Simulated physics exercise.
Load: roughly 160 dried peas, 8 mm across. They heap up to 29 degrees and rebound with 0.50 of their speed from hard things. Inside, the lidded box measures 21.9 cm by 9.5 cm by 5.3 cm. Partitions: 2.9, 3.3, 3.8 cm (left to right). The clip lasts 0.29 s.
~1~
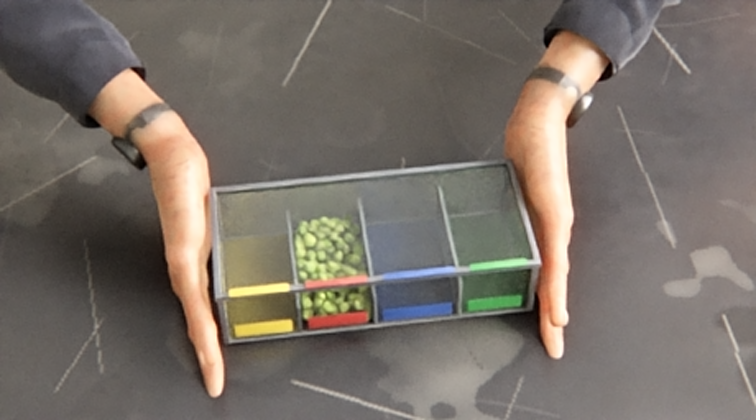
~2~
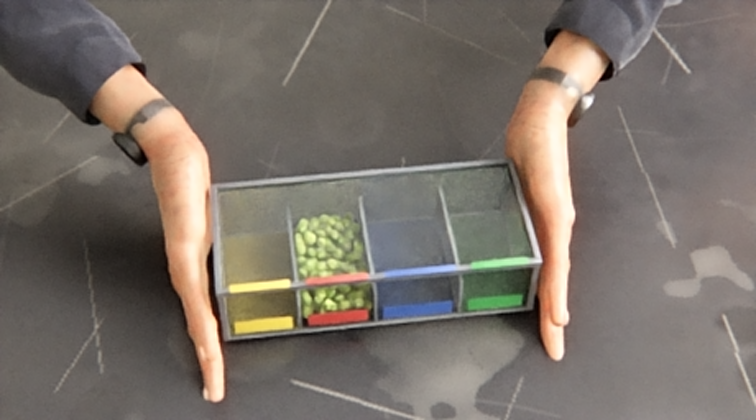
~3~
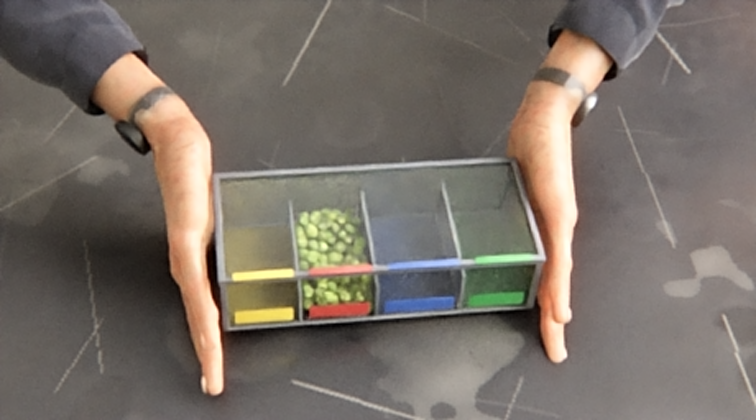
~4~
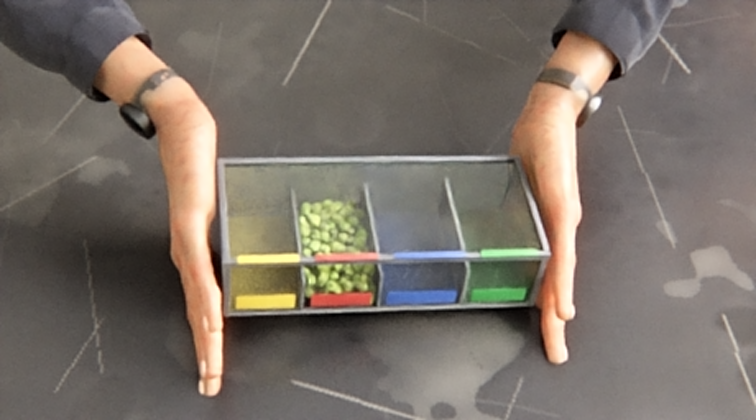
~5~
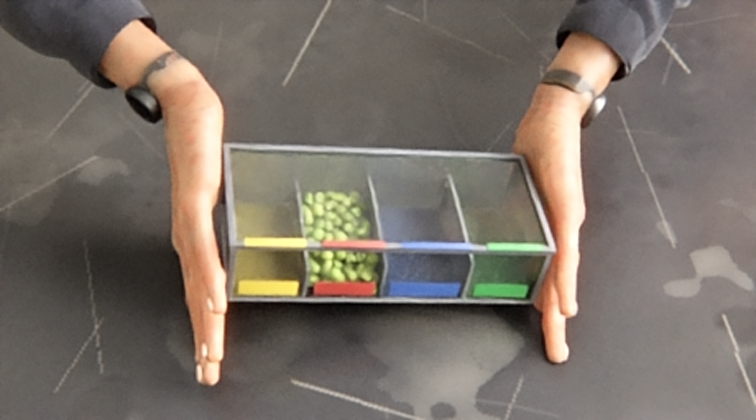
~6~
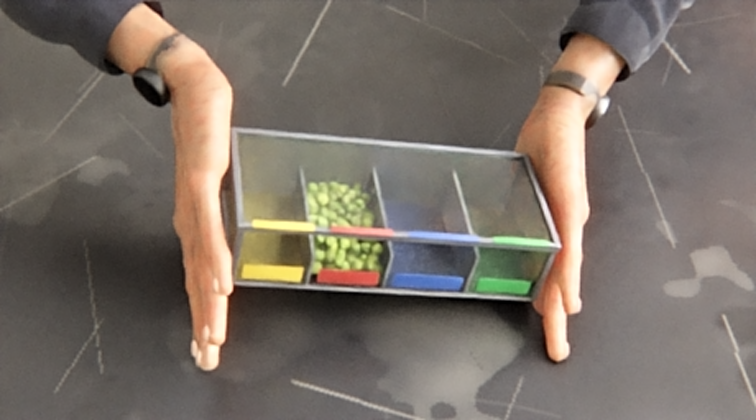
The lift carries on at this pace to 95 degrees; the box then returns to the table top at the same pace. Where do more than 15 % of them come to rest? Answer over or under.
Red over, blue over, green over, yellow under.
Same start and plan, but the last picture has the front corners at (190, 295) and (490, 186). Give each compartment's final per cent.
Red 30; blue 0; green 0; yellow 70.
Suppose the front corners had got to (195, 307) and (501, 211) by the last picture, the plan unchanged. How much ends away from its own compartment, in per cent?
Then about 80 per cent.
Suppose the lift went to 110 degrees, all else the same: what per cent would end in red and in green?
In that case red 15, green 50.
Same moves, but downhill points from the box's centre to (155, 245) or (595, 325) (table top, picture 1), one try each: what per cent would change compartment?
Some 75 and 65 per cent.
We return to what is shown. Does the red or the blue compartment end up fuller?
The red compartment.
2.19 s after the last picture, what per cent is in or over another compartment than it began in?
Roughly 65 per cent.
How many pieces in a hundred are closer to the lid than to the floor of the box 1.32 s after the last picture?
About 50 per cent.
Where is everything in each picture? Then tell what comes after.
The first picture shows box tilt 0 degrees, front corners at (221, 295) and (534, 262); red 100 %.
The second picture shows box tilt 1 degrees, front corners at (222, 291) and (535, 260).
The third picture shows box tilt 4 degrees, front corners at (225, 278) and (539, 257), lowest corner right back.
The fourth picture shows box tilt 7 degrees, front corners at (229, 261) and (544, 253), lowest corner right back.
The fifth picture shows box tilt 11 degrees, front corners at (236, 243) and (549, 249), lowest corner right back.
The sixth picture shows box tilt 15 degrees, front corners at (244, 224) and (554, 245), lowest corner right back; red 100 %.
Then, 1.32 s after the last picture, tilt 95 degrees; red 65 %, blue 15 %, green 15 %.
Then, 2.19 s after the last picture, tilt 43 degrees; red 35 %, blue 20 %, green 45 %.
Then, 3.07 s after the last picture, tilt 0 degrees; red 30 %, blue 20 %, green 45 %.
In the end, red 30 %, blue 20 %, green 45 %, yellow 0 %.
